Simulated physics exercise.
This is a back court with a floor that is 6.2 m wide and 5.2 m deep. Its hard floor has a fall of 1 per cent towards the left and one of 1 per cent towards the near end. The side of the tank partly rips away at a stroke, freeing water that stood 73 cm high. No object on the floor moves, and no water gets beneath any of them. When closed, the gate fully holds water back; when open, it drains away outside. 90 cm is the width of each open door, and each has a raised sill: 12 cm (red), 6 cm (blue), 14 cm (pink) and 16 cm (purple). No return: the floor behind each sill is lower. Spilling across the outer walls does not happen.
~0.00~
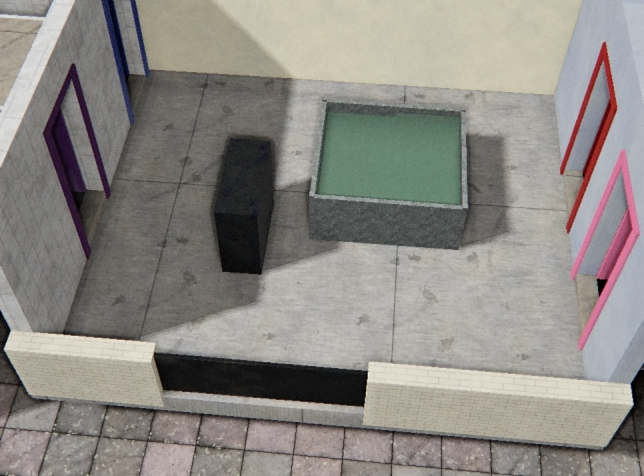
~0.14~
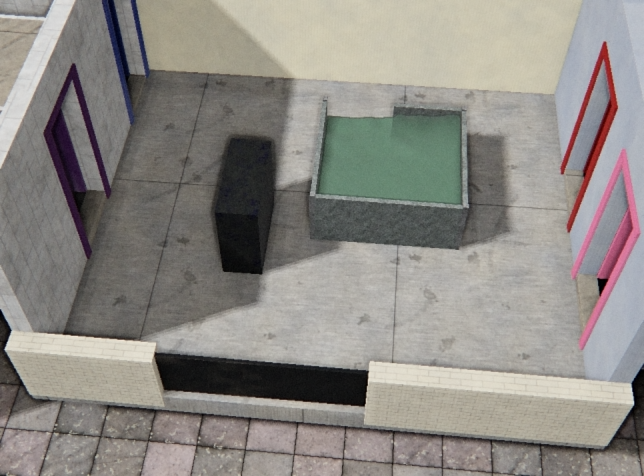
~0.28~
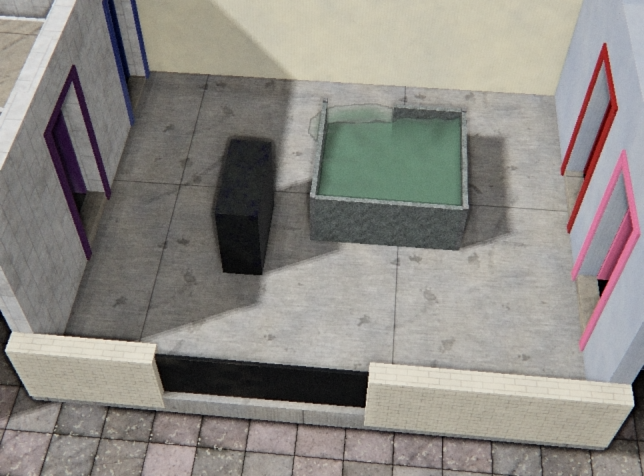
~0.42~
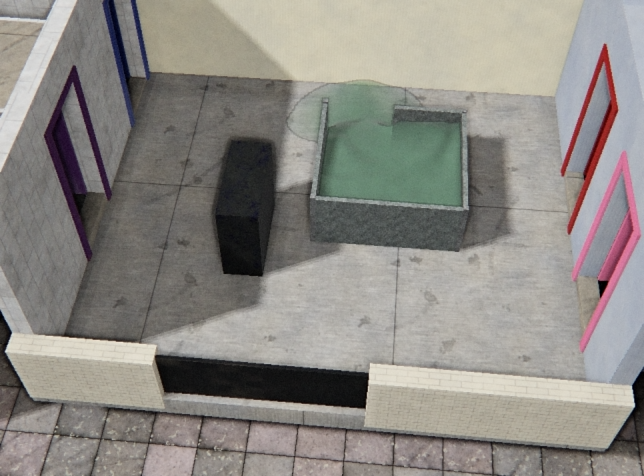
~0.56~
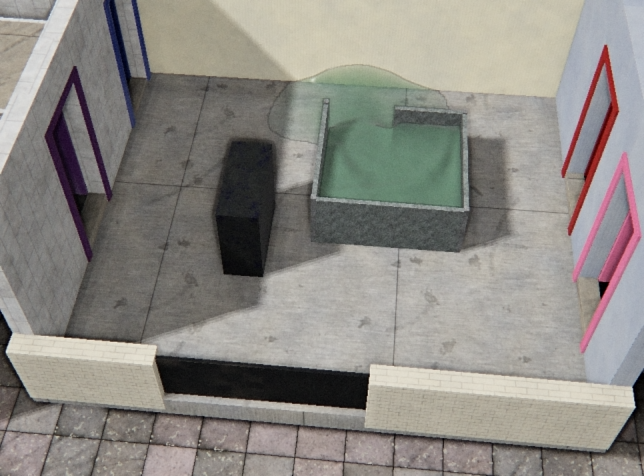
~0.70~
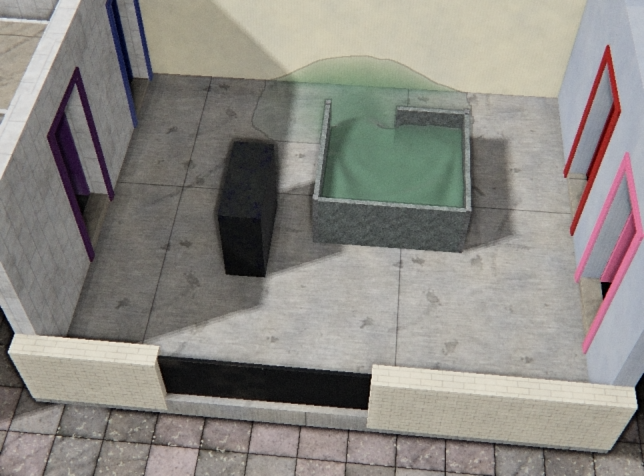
At the start, green water sits still in a grey stone tank beside a dark block in a walled court. Part of the tank's far side breaks away on the left, and water pours through the gap, spreading across the floor behind and reaching the pale back wall.
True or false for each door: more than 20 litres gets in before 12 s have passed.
Red door false, blue door true, pink door false, purple door false.
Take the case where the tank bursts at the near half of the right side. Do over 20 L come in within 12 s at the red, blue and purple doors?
Here's how it goes: Red exceeds it, blue exceeds it, purple falls short.
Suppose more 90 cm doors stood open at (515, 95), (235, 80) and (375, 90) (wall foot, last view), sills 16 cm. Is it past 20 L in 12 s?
In that order: Under, under, past it.
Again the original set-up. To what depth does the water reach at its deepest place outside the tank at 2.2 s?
About 35 cm.
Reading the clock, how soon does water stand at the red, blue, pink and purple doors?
Red 2.2 s, blue 1.5 s, pink 2.8 s, purple 2.6 s.
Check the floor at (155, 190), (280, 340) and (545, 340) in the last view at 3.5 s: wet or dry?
First spot soaked, second bone dry, third soaked.
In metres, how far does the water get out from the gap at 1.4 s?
That comes to near 3.4 m out.
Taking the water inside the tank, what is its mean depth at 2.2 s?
Roughly 37 centimetres.
After 1.4 s water covers 15 % of the floor and is deepest (47 cm) near (351, 91); red door not reached, blue door not reached, pink door not reached, purple door not reached.
After 2.2 s water covers 30 % of the floor and is deepest (35 cm) near (351, 91); red door 4 cm at the sill, 0 L in, blue door 18 cm at the sill, 78 L in, pink door not reached, purple door not reached.
After 3.5 s water covers 55 % of the floor and is deepest (26 cm) near (363, 92); red door 10 cm at the sill, 0 L in, blue door 20 cm at the sill, 239 L in, pink door 4 cm at the sill, 0 L in, purple door 6 cm at the sill, 0 L in.
After 7.0 s water covers 85 % of the floor and is deepest (15 cm) near (241, 387); red door 5 cm at the sill, 0 L in, blue door 12 cm at the sill, 403 L in, pink door 3 cm at the sill, 0 L in, purple door 5 cm at the sill, 0 L in.
After 12.0 s water covers 100 % of the floor and is deepest (13 cm) near (56, 371); red door 2 cm at the sill, 0 L in, blue door 8 cm at the sill, 439 L in, pink door 5 cm at the sill, 0 L in, purple door 10 cm at the sill, 0 L in.
